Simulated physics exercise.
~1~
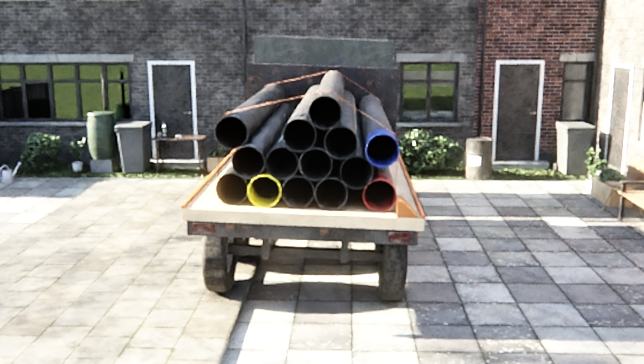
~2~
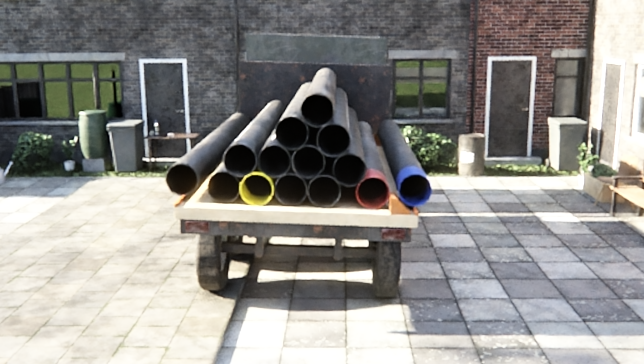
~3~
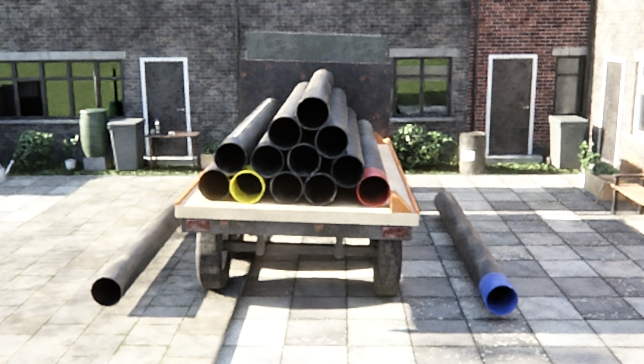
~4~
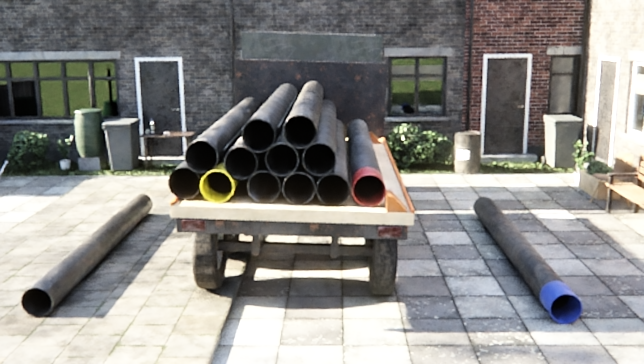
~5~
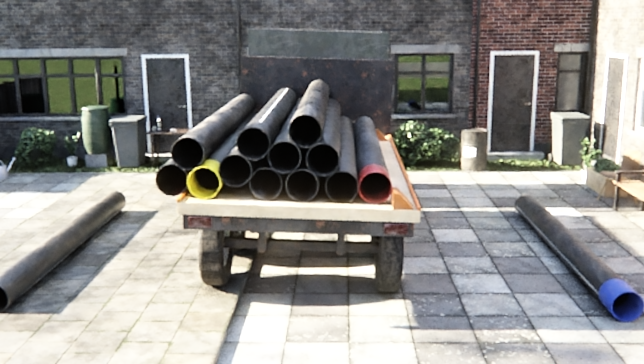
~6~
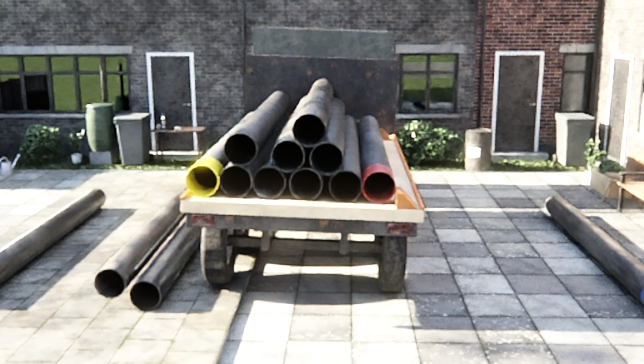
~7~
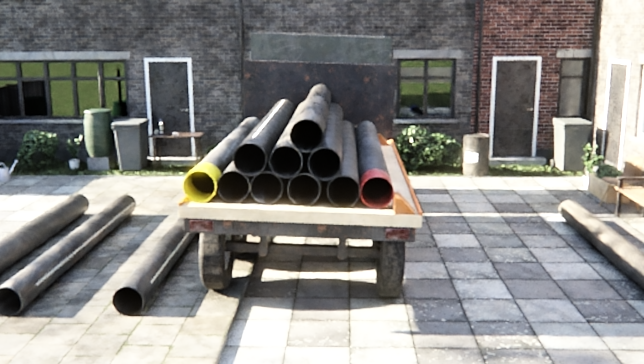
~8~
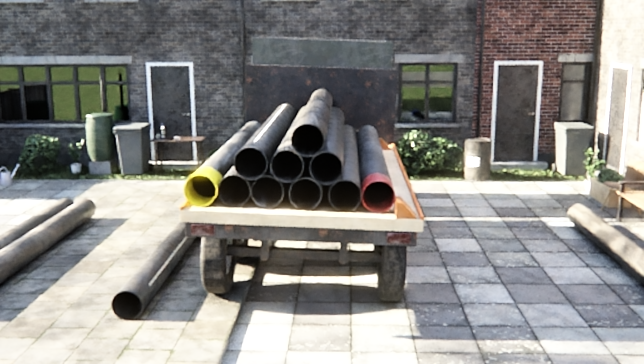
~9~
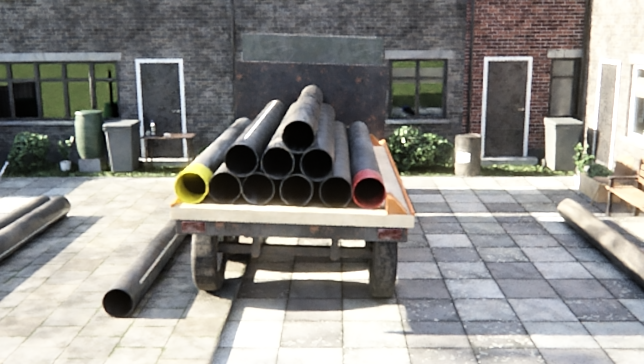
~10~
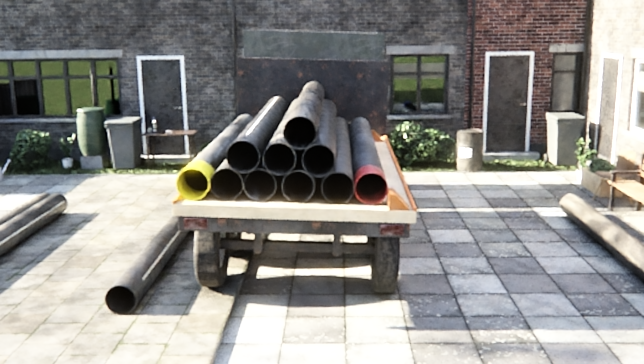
A flatbed lorry stood in a paved yard with a stack of dark pipes that slumped once its straps were gone, the blue-ended one rolling off the right and three others dropping off the left, while the yellow and red ones stayed aboard.
